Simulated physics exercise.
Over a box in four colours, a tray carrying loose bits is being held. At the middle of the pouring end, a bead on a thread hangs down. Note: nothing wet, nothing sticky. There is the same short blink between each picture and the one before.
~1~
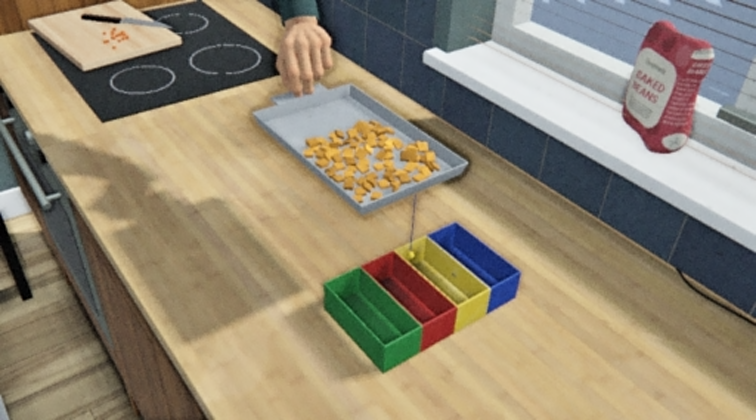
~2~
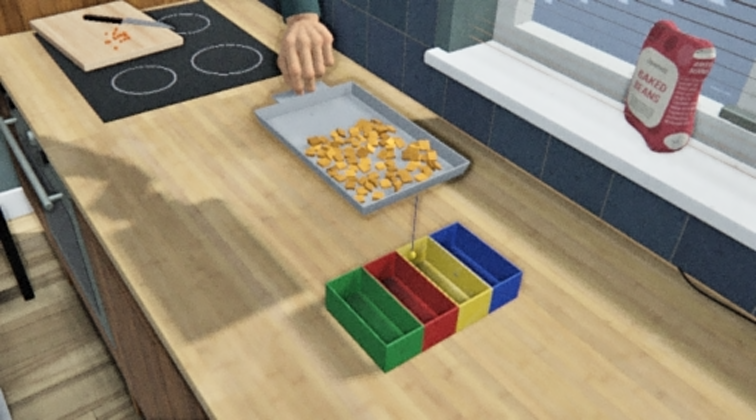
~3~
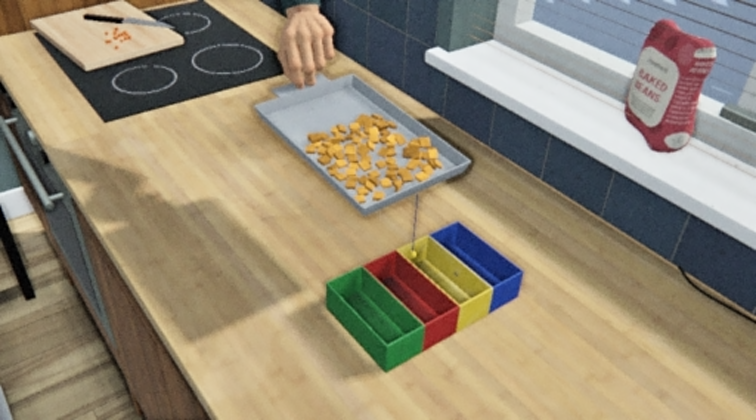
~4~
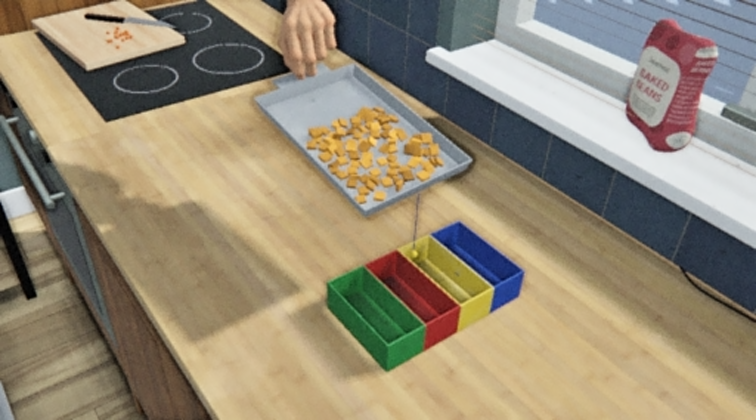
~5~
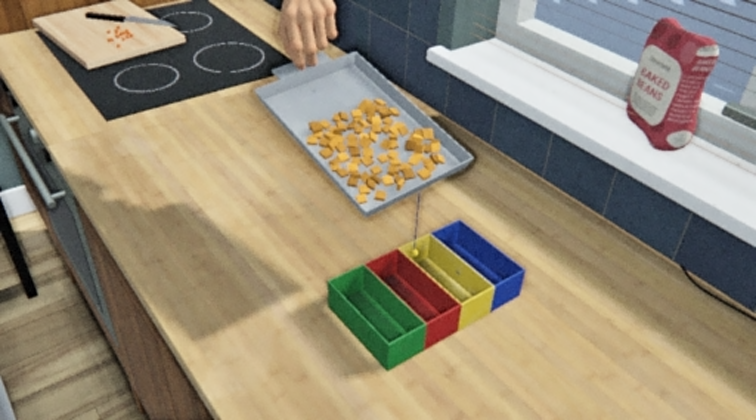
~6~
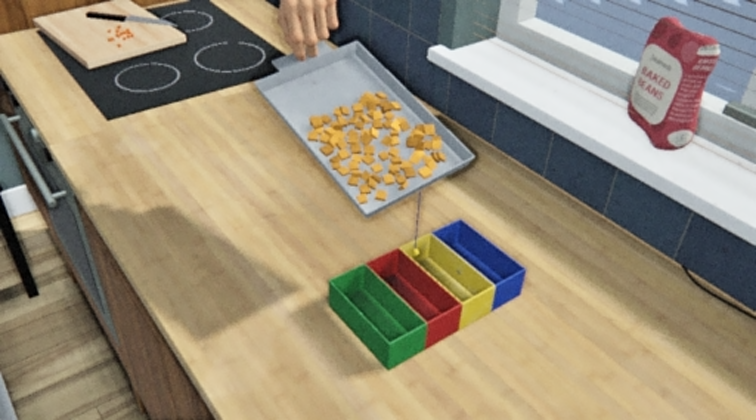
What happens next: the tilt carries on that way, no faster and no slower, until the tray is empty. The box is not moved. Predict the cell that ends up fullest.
I would say the green cell.
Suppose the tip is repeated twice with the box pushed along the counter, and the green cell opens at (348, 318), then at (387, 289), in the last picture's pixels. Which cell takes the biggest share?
Try 1 - the red one; try 2 - that green cell.
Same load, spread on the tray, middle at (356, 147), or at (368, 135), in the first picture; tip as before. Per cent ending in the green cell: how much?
70 per cent for the first try, 70 per cent for the second.
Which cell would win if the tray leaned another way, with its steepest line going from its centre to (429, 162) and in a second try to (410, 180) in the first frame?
So, in order: The blue cell, then yellow.
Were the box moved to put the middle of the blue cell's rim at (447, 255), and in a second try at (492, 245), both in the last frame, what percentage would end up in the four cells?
It would be roughly 100 per cent in the first placement and roughly 70 per cent in the second.
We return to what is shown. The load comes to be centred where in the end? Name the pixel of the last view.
About (375, 318).
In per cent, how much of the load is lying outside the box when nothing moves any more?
Roughly 0 in a hundred.
Just after the last frame, tray tipped steeply; every one on the tray.
A moment on, tray tipped past a quarter turn; roughly a quarter on the tray; roughly half in the green cell; about a tenth in the red cell; just a few in the yellow cell; roughly a quarter falling or outside the box.
Further on, tray tipped past a quarter turn; the larger part in the green cell; roughly a quarter in the red cell; just a few in the yellow cell; just a few falling or outside the box.
When it is over, tray tipped past a quarter turn; the larger part in the green cell; roughly a quarter in the red cell; just a few in the yellow cell; not one in the blue cell; just a few outside the box.
